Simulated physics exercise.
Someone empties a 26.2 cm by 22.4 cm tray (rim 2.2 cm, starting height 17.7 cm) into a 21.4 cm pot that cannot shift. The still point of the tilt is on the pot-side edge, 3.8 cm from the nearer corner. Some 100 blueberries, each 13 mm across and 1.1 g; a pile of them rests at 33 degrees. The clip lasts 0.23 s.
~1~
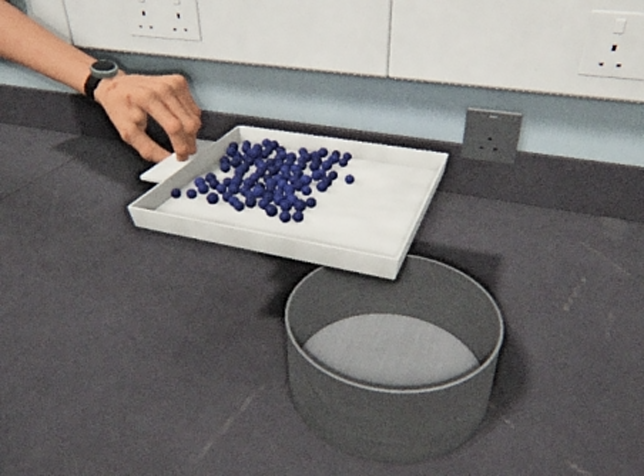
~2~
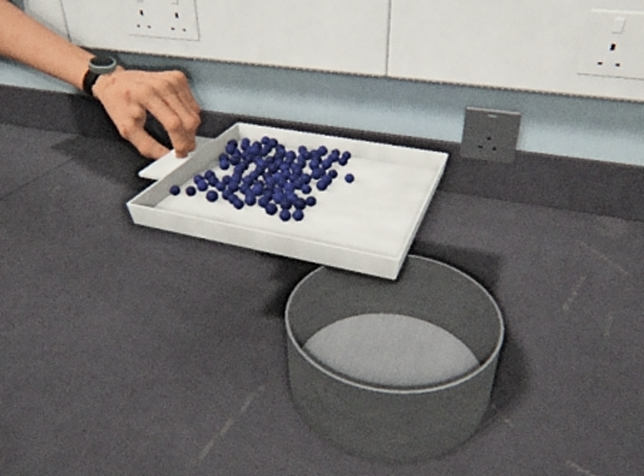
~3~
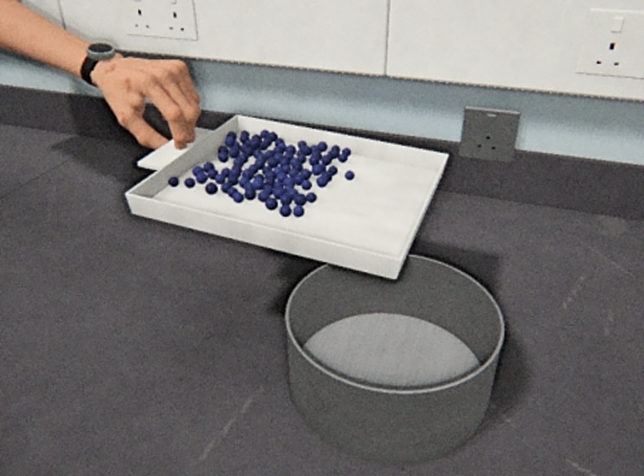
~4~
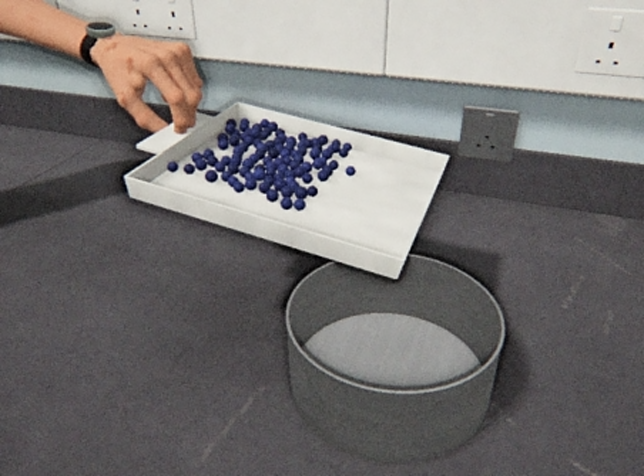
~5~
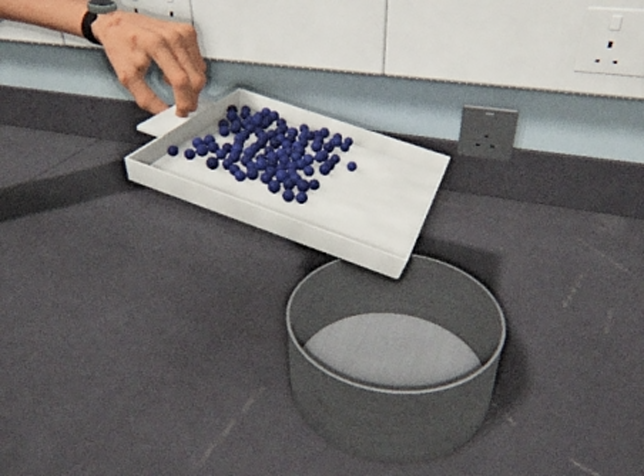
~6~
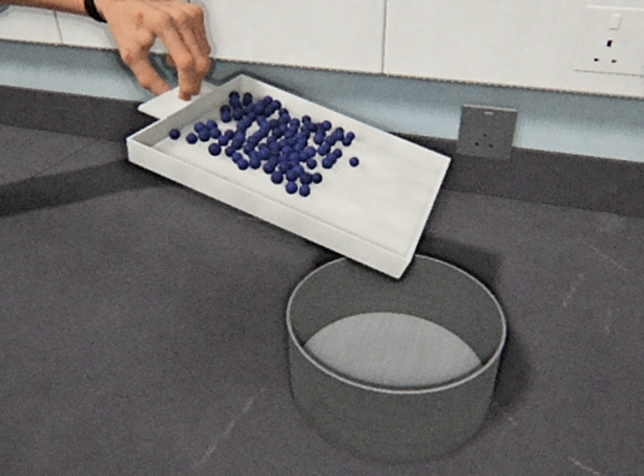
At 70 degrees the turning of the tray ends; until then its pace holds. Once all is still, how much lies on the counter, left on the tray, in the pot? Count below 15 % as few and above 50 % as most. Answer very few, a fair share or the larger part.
Counter a fair share, tray the larger part, pot very few.
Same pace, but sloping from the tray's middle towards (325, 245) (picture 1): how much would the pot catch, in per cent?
Some 20 per cent.
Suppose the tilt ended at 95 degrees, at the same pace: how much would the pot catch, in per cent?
Then about 40 per cent.
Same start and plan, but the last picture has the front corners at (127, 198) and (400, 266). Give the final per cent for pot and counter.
Pot 5, counter 5.
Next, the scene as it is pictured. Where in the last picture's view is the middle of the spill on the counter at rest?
At about (540, 312).
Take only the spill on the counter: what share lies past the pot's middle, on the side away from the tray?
Some 100 per cent.
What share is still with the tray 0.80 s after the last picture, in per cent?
About 75 per cent.
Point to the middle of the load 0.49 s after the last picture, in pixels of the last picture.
Around (424, 177).
Then, 0.29 s after the last picture, tilt 42 degrees; the tray holds 100 %, the pot 0 %.
Then, 0.49 s after the last picture, tilt 61 degrees; the tray holds 95 %, the pot 0 %.
Then, 0.80 s after the last picture, tilt 70 degrees; the tray holds 75 %, the pot 0 %.
In the end, counter 25 %, tray 75 %, pot 5 %.
